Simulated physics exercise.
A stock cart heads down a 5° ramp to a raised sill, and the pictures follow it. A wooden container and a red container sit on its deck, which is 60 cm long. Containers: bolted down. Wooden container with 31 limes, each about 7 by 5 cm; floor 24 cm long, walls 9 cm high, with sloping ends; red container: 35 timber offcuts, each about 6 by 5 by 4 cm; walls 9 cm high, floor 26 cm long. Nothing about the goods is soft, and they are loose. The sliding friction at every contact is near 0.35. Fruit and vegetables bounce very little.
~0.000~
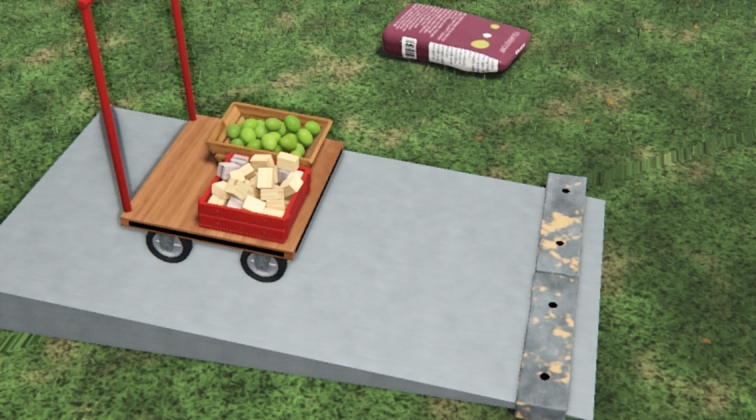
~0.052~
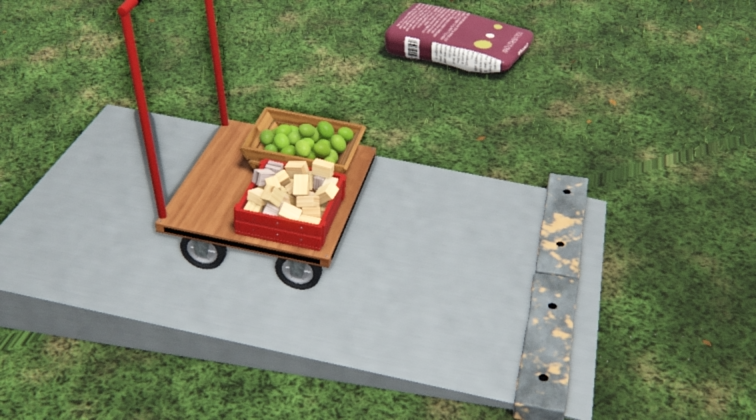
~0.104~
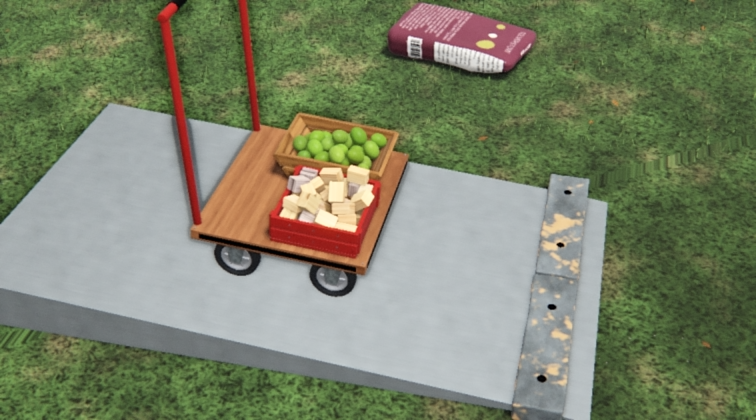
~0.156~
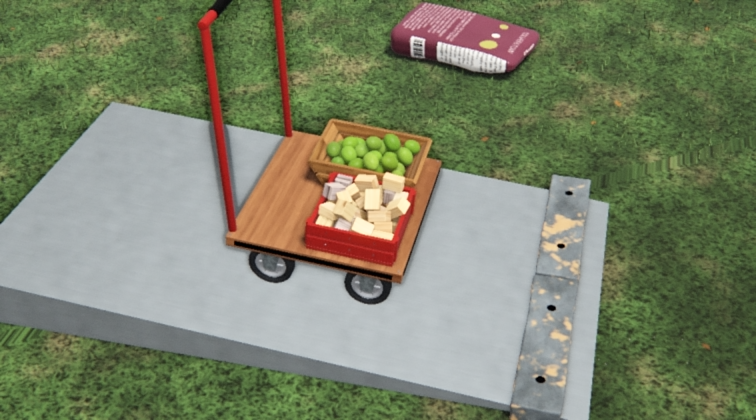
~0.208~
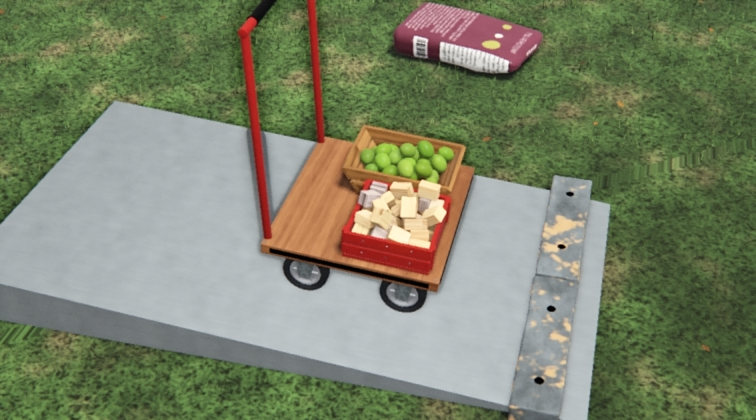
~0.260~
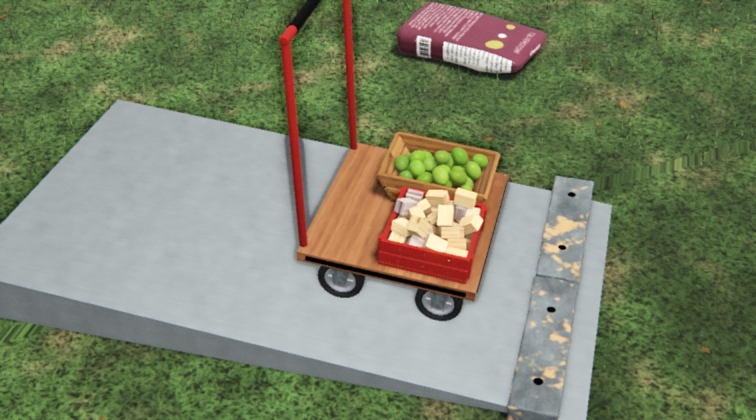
A cart carrying limes and wooden blocks in two containers rolls right down a grey ramp.
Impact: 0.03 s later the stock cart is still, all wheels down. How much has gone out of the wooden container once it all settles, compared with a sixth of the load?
More than a sixth has gone.
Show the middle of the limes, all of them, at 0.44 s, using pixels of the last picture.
Centre approx. (521, 189).
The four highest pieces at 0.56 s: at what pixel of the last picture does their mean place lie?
About (522, 203).
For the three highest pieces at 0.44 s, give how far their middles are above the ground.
44 cm.
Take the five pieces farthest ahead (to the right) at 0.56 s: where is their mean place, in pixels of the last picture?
(621, 225).
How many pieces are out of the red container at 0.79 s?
Roughly, out by then: Red container 8.
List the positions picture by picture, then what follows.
In the first frame (we follow the rim corner now nearest the camera), wooden container (its farthest corner) at (234, 102); red container at (281, 218); 83 cm still to roll; nothing out yet.
The second frame shows wooden container at (267, 108); red container at (318, 225); 71 cm still to roll.
The third frame shows wooden container at (299, 114); red container at (354, 233); 58 cm still to roll.
The fourth frame shows wooden container at (332, 120); red container at (391, 241); 46 cm still to roll.
The fifth frame shows wooden container at (365, 126); red container at (428, 250); 34 cm still to roll.
The sixth frame shows wooden container at (399, 132); red container at (466, 258); 21 cm still to roll; nothing out yet.
After 0.34 s, the wheels strike.
After 0.44 s, 2 of 31 out of the wooden container and 2 of 35 out of the red container.
After 0.56 s, 7 of 31 out of the wooden container and 5 of 35 out of the red container.
After 0.79 s, 10 of 31 out of the wooden container and 8 of 35 out of the red container.
Final count (at 1.29 s), 10 of 31 out of the wooden container and 8 of 35 out of the red container. Asked share, 10 of 31, 32 per cent.
